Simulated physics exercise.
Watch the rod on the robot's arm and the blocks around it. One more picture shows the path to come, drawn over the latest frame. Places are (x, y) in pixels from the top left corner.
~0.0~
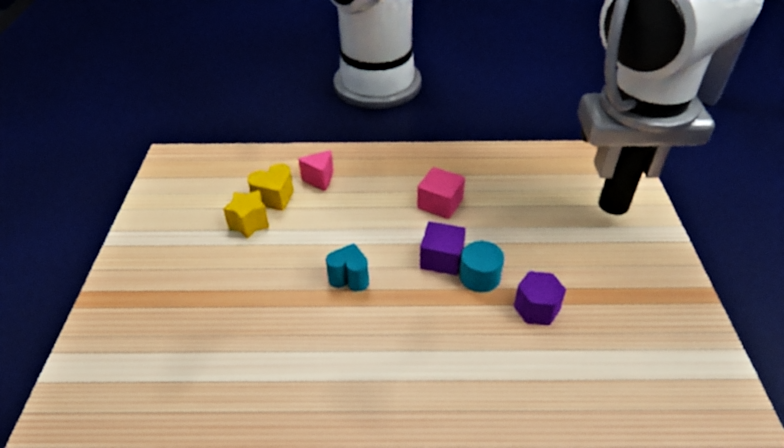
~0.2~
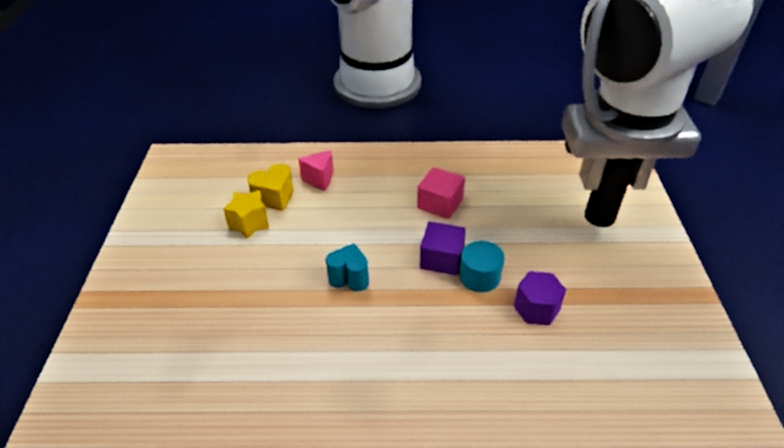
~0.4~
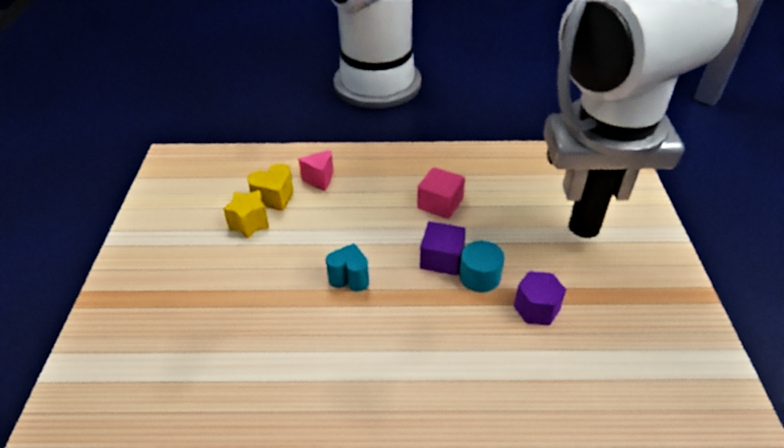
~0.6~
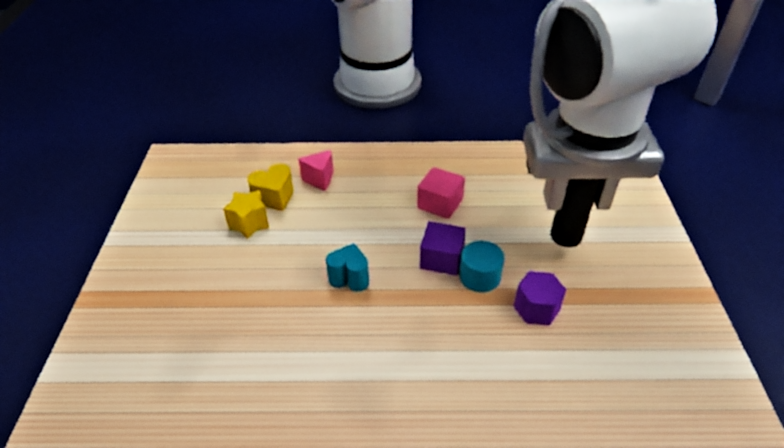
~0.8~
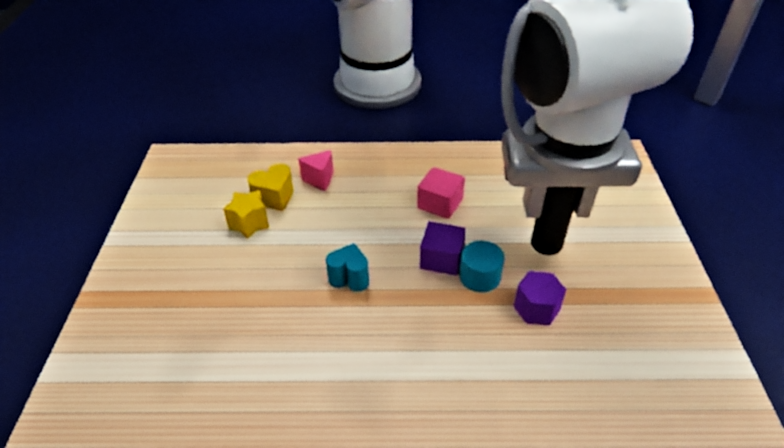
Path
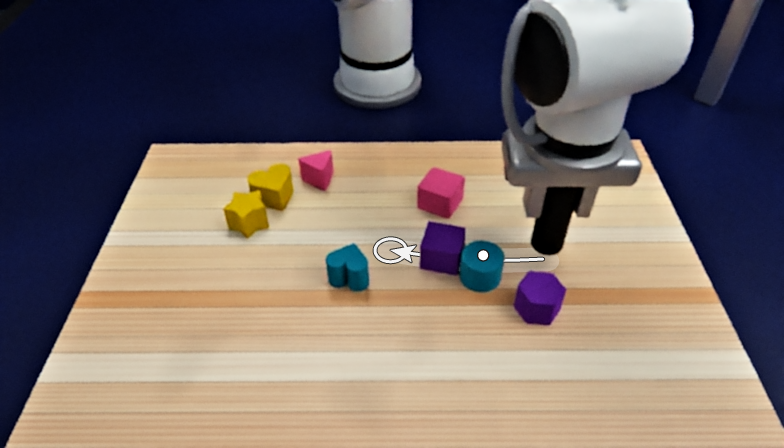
A white and grey robot arm holding a black rod reaches over the right side of a pale striped wooden table, seen from a raised, fixed view against dark blue. Yellow star and heart blocks and a pink triangle sit at left, a turquoise heart, pink block, purple square and turquoise round block near the middle, and a purple six-sided block right. The arm steadily moves the rod left and nearer the viewer, while every block stays still.
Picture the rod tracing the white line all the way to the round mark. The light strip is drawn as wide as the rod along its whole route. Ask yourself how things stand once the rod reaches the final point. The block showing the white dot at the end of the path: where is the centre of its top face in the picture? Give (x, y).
Expect it around (460, 266).
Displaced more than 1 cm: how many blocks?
Looking at the path, I think three or more of the blocks end up more than 1 cm away.
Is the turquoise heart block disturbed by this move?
It gets moved.
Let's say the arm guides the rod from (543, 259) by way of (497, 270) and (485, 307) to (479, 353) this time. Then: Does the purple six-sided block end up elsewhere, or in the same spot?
That block remains where it is.
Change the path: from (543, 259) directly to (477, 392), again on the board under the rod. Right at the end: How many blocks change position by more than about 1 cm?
I'd say just one block gets shifted by more than about 1 cm.
Drawn move, from (543, 259) through (466, 259) to (391, 250); the dot is on the turquoise round block.
What follows on the original path. One third of the way, rod at (493, 245); purple square at (439, 238), turned 15° clockwise; turquoise round block at (472, 260).
Two thirds of the way, rod at (440, 242); purple square at (404, 236); turquoise round block at (460, 266).
At the end, rod at (390, 235); turquoise heart block at (332, 264), turned 15° anticlockwise; purple square at (355, 236), turned 40° anticlockwise; turquoise round block at (460, 266); purple six-sided block still.
